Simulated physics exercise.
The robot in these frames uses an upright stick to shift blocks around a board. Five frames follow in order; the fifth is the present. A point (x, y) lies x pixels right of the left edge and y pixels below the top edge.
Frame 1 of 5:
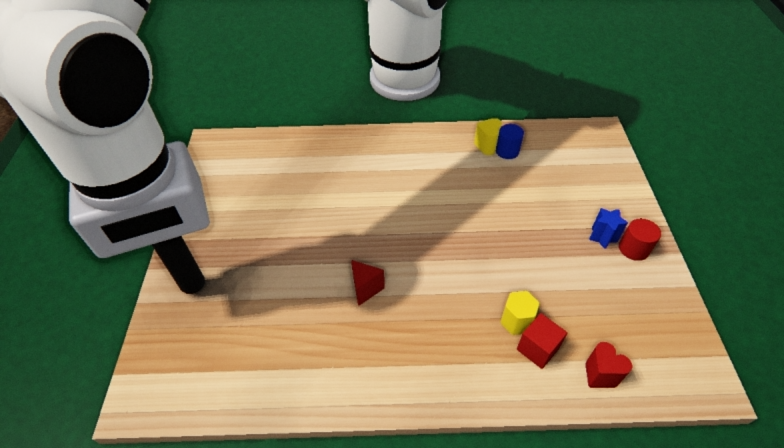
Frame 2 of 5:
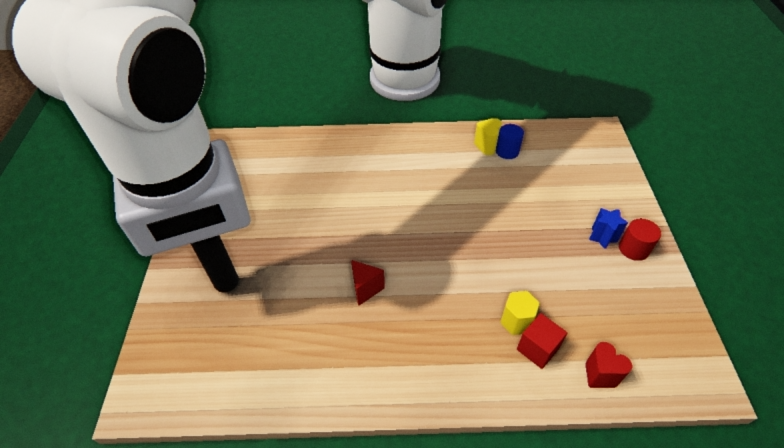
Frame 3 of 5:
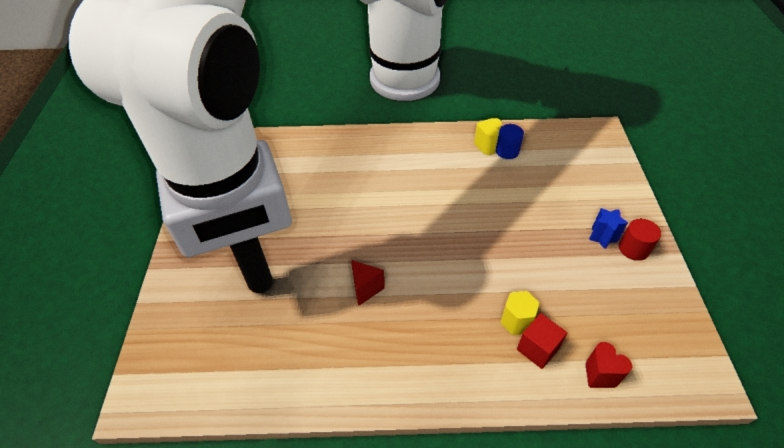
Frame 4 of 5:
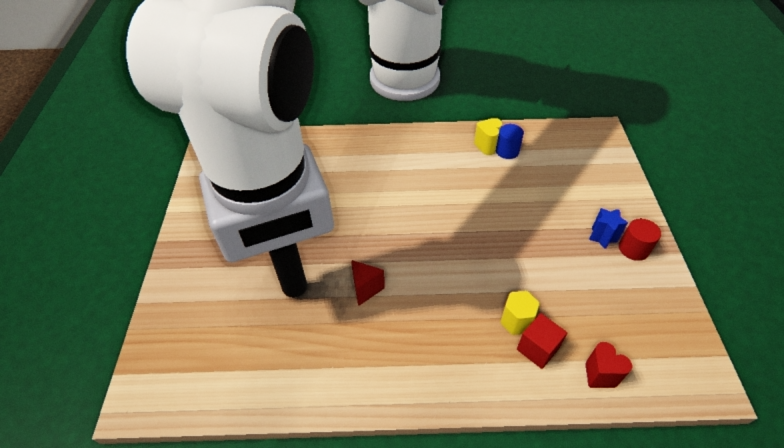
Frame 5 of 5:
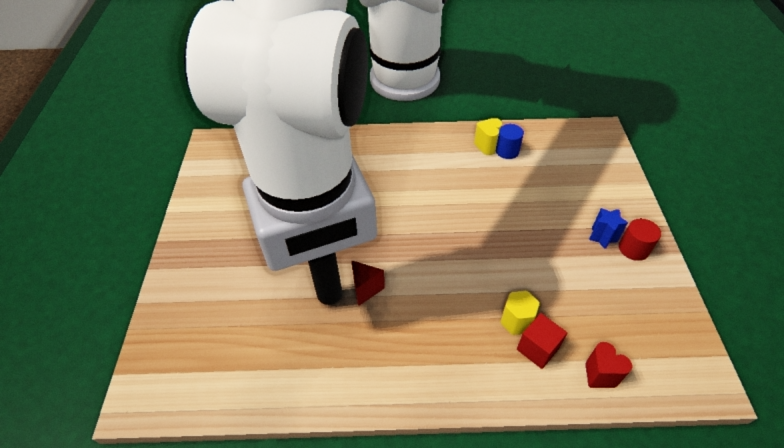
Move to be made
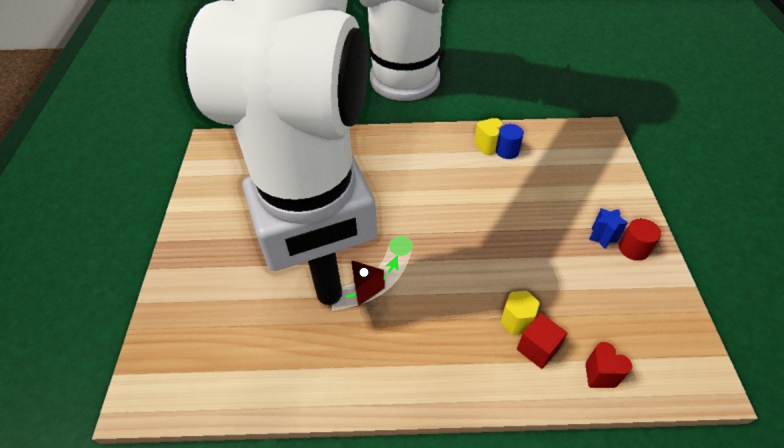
At the start, a white robot arm holds a black stick upright at the left side of a wooden board scattered with red, yellow and blue blocks. The arm moves the stick steadily right across the board until it is close beside the red triangular piece, while all the blocks stay still.
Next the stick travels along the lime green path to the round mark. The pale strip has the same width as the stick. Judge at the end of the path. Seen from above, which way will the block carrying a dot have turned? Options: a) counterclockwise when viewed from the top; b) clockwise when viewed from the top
Choice b: Clockwise when viewed from the top.
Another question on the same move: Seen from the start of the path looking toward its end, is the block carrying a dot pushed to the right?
Final answer: Yes.
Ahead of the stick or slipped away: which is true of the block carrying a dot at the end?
The block lies off to the side or behind.
Path on the board, from (331, 300) through (365, 291) and (390, 271) to (401, 246); the dot is on the red triangular piece.
One third of the way, stick at (365, 286); red triangular piece at (386, 264).
Two thirds of the way, stick at (390, 266); red triangular piece at (412, 251).
At the end, stick at (401, 241); red triangular piece at (418, 248), turned 25° clockwise.
